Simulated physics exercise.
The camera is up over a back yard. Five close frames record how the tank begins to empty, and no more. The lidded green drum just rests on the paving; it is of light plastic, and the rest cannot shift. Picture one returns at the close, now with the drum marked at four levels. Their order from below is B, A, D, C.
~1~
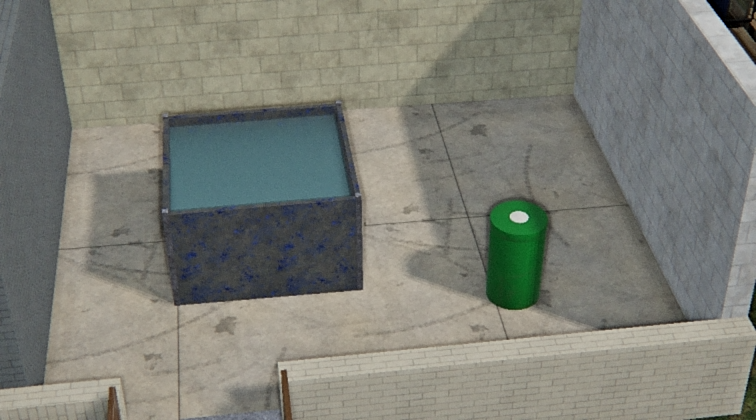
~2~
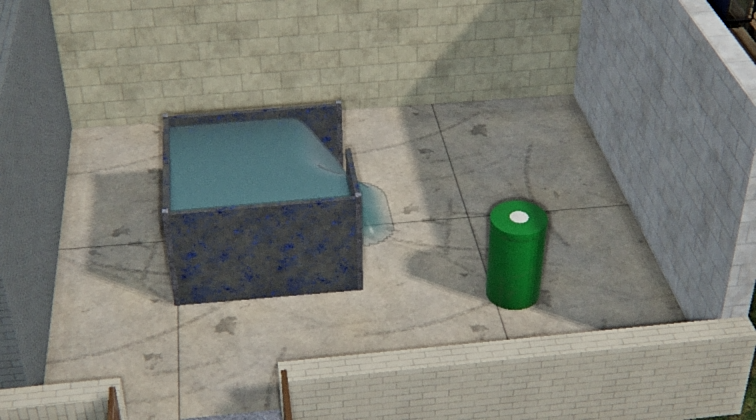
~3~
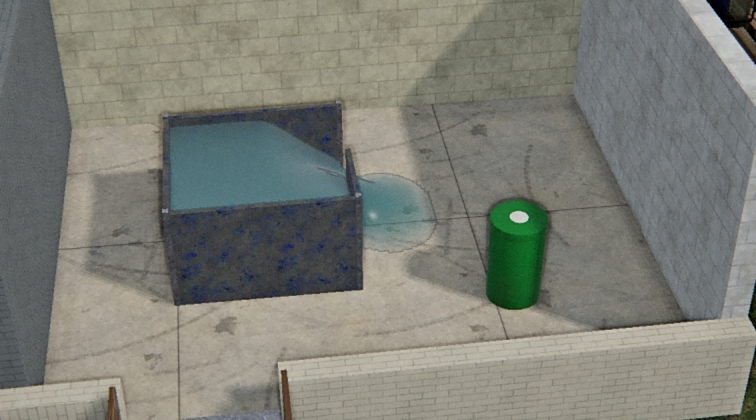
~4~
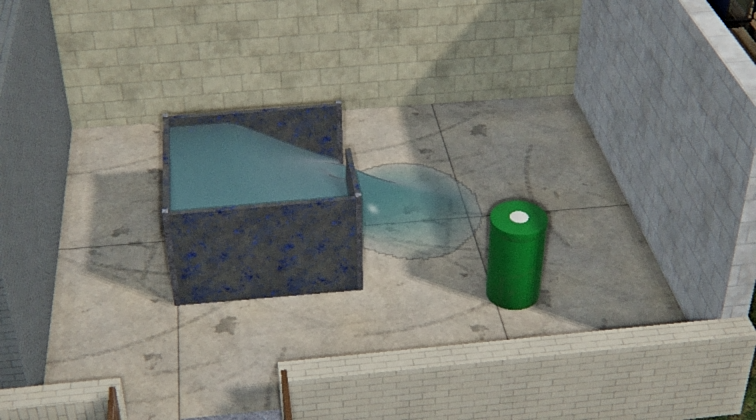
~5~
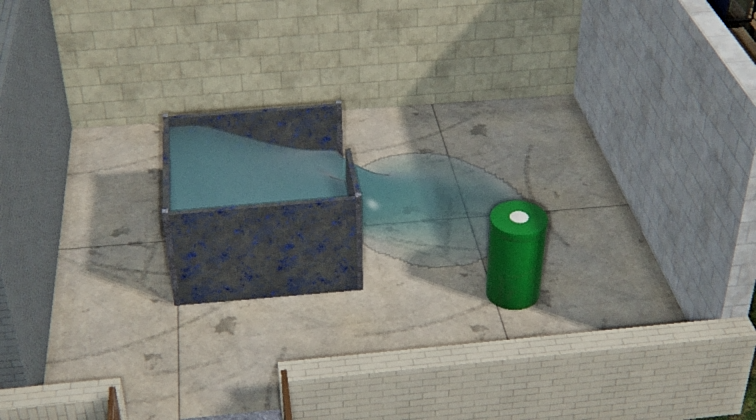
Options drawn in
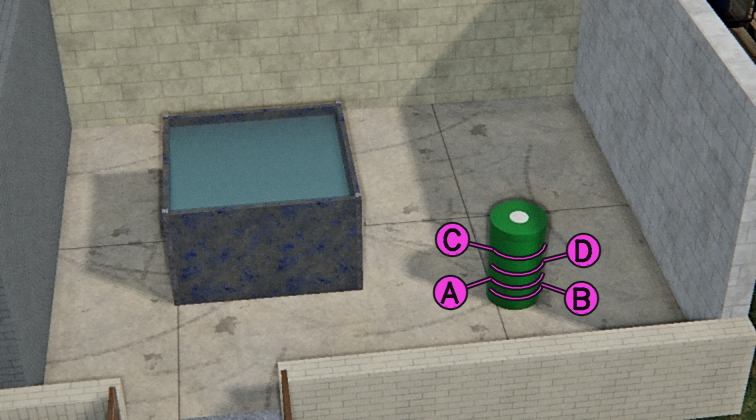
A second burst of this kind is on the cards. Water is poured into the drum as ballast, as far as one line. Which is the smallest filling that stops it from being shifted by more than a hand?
Level B just does it.
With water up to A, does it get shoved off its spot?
No, that is safe.
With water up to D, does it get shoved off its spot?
No, that is safe.
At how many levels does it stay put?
All of them.
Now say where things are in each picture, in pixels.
In the first frame, lid of the green drum at (518, 217); tank full, its middle at (258, 162); open gate at (200, 374).
In the second frame, 2 % of the ground wet, in view closest to the drum at (385, 227).
In the third frame, 4 % of the ground wet, in view closest to the drum at (425, 231).
In the fourth frame, 7 % of the ground wet, in view closest to the drum at (453, 240).
In the fifth frame, lid of the green drum at (518, 217); 11 % of the ground wet, in view closest to the drum at (465, 256).
On the marked copy, A at (521, 287); B at (520, 298); C at (523, 258); D at (522, 274); from the bottom up B, A, D, C.
If A is chosen, it does not move.
If B is chosen, it does not move.
If C is chosen, it does not move.
If D is chosen, it does not move.
